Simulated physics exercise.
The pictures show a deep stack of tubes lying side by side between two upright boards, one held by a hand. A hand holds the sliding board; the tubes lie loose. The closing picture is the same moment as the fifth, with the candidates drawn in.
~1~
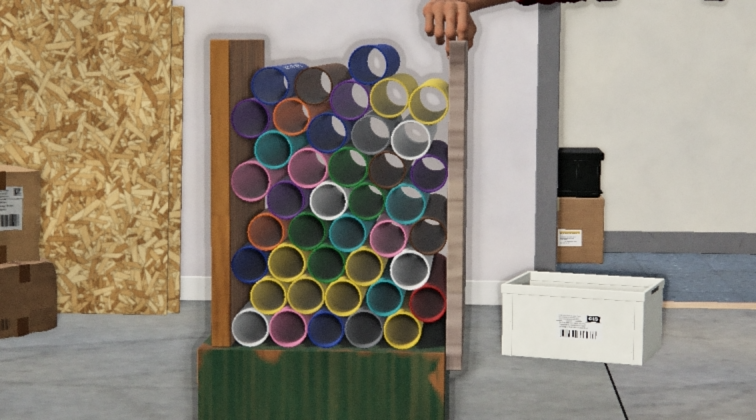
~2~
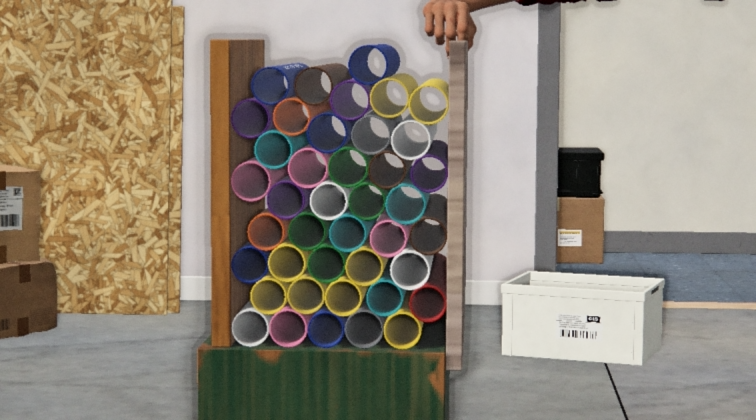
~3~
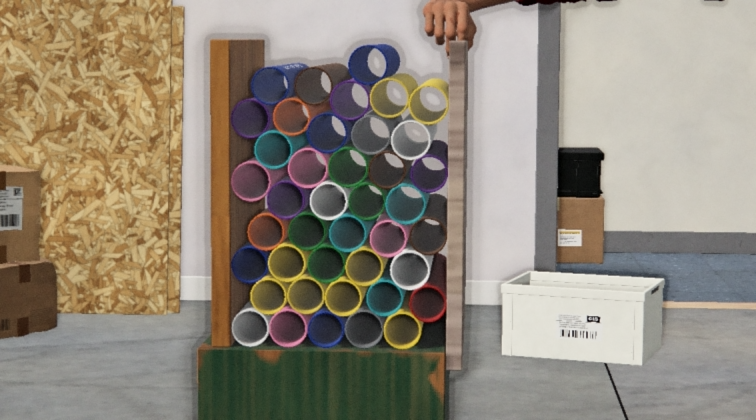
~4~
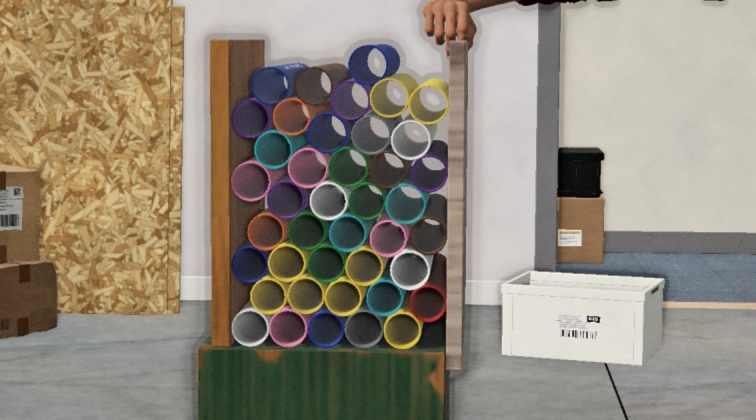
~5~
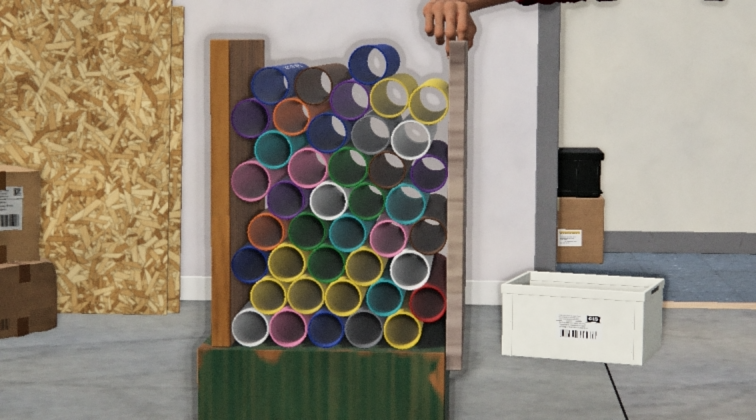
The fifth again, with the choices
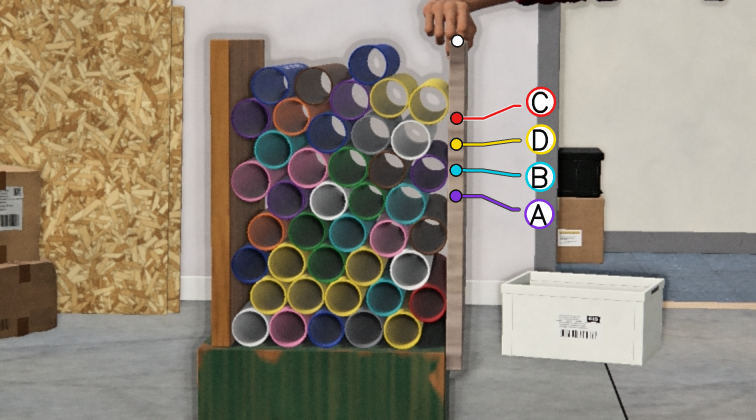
To begin with, a stack of colourful tubes lies between two upright boards on a green base, with a hand gripping the top of the right board. Through to the end, the hand stays in place, and the boards and tubes show no visible movement.
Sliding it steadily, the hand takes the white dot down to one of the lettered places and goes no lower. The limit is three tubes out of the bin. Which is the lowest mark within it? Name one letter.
A is the limit.
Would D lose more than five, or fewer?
At D, fewer than five.
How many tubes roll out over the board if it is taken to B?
It comes to one.
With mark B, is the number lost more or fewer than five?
It loses fewer than five.
On the marked copy, A at (456, 196); B at (456, 170); C at (457, 118); D at (457, 144); the white dot at (458, 41).
With A. Early on, top of the board (448, 109).
Further on, top of the board (448, 185).
At the end, top of the board (448, 195), one out over the board.
As for the rest, B one out over the board; C none out over the board; D none out over the board.
